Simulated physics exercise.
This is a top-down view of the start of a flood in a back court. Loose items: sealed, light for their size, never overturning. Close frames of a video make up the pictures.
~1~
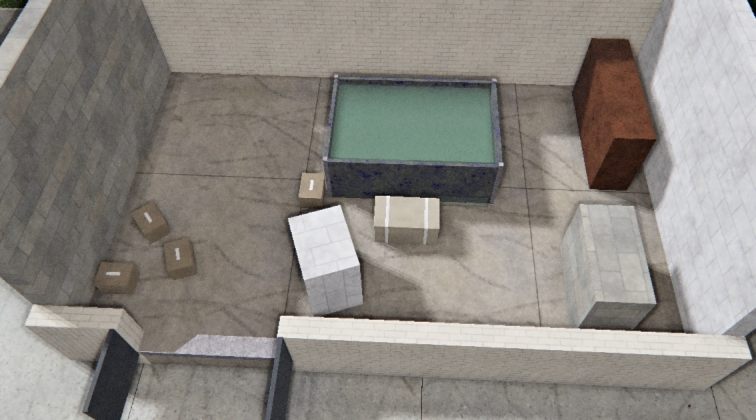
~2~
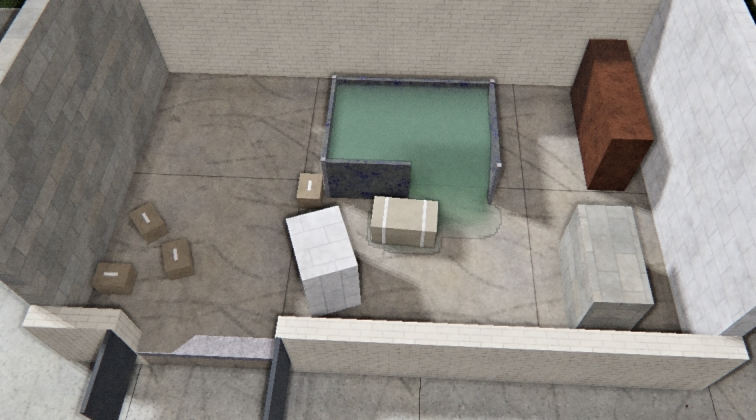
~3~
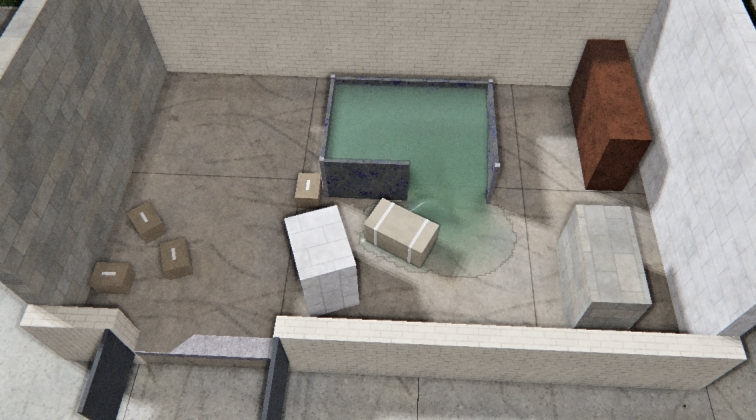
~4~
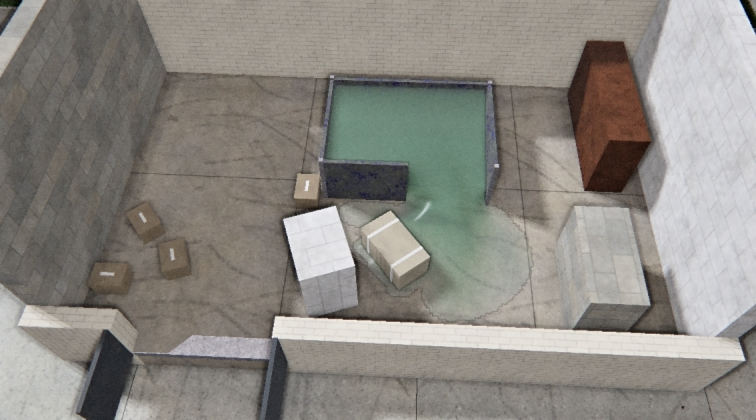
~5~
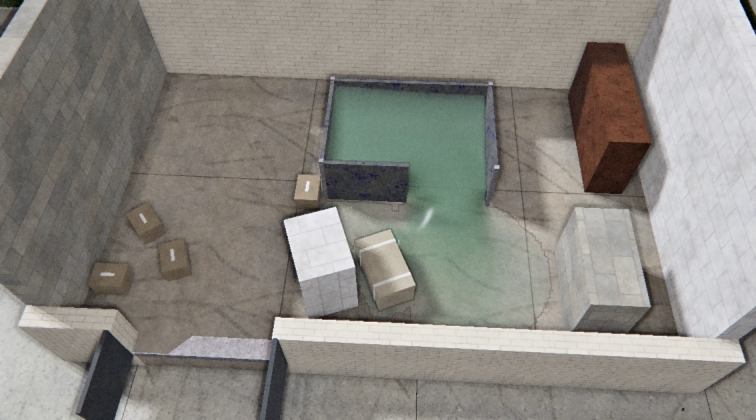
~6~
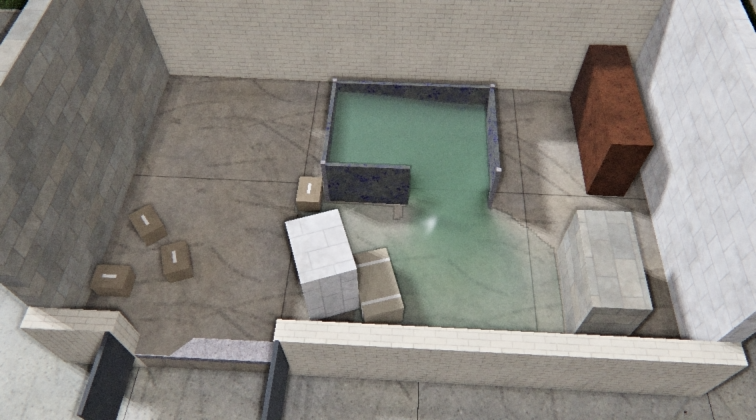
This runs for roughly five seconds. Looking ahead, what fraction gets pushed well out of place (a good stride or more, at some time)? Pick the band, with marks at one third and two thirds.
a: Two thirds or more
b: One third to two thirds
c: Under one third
(a) Two thirds or more.
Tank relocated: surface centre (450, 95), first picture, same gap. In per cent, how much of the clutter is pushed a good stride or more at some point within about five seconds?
About 80 in a hundred.
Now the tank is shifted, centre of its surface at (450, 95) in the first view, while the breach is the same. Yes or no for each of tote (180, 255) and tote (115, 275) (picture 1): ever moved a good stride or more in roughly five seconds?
Respectively: Got displaced that much and lacked the distance.
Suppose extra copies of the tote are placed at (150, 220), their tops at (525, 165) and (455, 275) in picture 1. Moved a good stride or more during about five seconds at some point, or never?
Taking the two as listed, the first reached the mark and the second reached the mark.
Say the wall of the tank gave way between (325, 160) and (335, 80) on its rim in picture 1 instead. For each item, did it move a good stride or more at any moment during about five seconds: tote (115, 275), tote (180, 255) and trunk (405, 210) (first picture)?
Got that far, got that far, never got that far.
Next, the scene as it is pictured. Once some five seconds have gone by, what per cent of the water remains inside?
Looks like about 98 per cent of the water.
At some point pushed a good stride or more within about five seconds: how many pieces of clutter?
The figure is 5.
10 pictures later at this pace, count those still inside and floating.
Number: 0.
A moment on, 1 of 5 are well off their spots; 0 afloat.
Next, 1 of 5 are well off their spots; 0 afloat.
Later, 2 of 5 are well off their spots; 2 afloat.
In the end, 5 of 5 are well off their spots, and 5 have been at some point; 3 afloat.
